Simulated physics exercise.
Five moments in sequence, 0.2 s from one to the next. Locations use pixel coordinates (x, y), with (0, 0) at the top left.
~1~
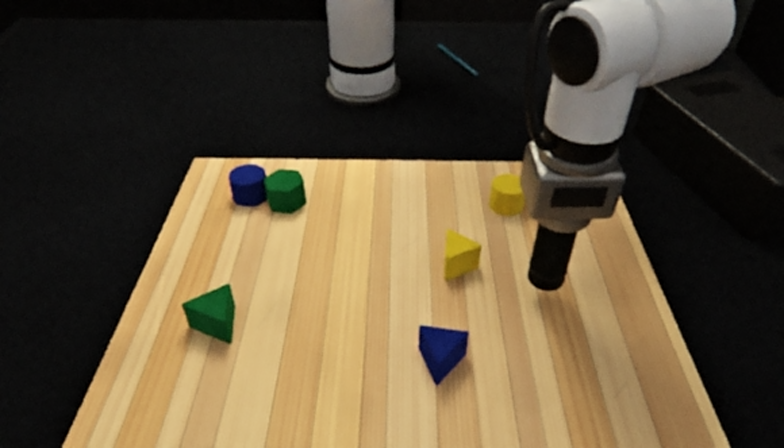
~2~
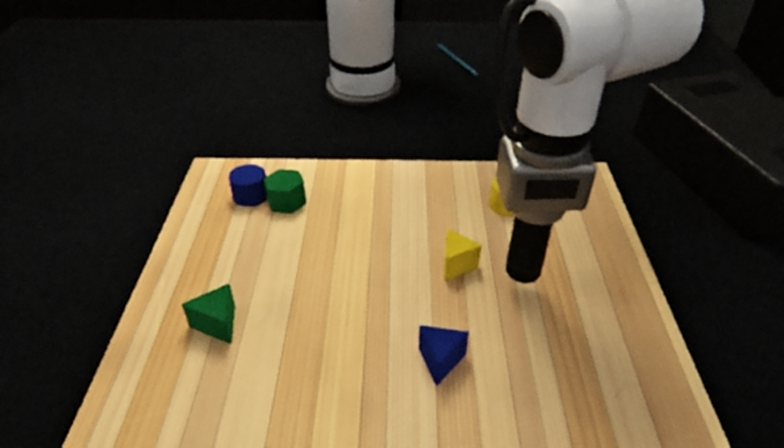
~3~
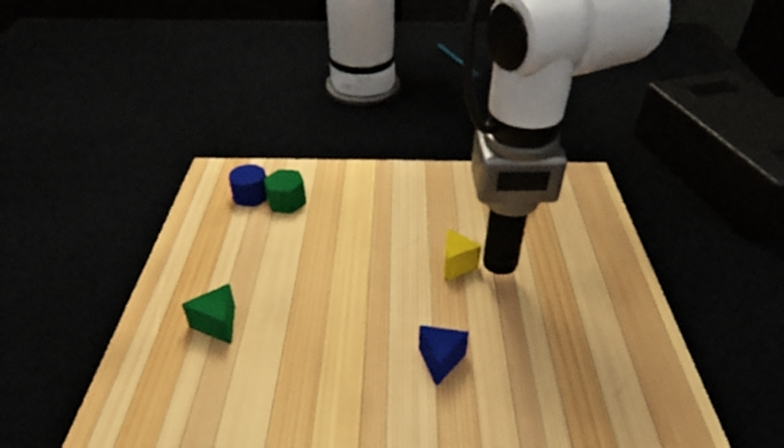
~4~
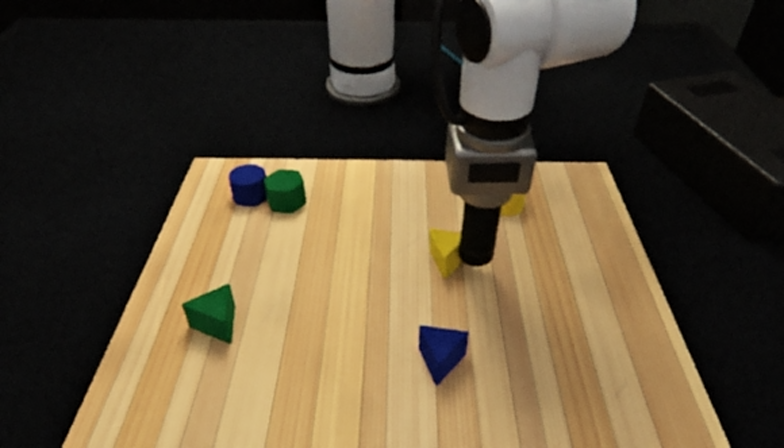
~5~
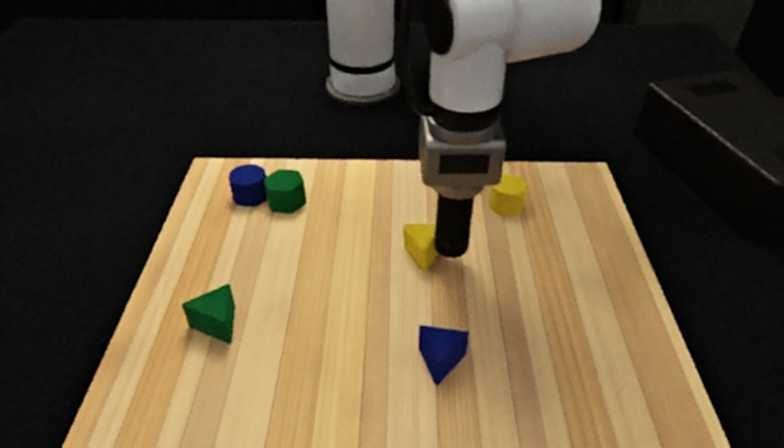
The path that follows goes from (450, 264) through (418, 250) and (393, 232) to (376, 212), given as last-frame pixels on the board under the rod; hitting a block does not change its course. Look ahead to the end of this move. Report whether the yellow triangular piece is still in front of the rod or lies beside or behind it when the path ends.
Lost on the way.
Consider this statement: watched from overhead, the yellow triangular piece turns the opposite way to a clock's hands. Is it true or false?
The claim holds.
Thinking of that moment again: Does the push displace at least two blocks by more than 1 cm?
No, that is not how it ends up.
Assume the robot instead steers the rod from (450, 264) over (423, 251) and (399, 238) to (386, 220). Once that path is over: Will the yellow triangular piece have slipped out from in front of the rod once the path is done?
Yes.
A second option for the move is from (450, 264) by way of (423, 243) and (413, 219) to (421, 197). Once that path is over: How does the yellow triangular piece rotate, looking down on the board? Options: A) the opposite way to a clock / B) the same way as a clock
A.
The first path, step by step. One third of the way, rod (418, 233); yellow triangular piece (390, 221), turned 15° anticlockwise.
Two thirds of the way, rod (393, 215); yellow triangular piece (363, 208), turned 40° anticlockwise.
At the end, rod (376, 196); yellow triangular piece (355, 204), turned 60° anticlockwise.
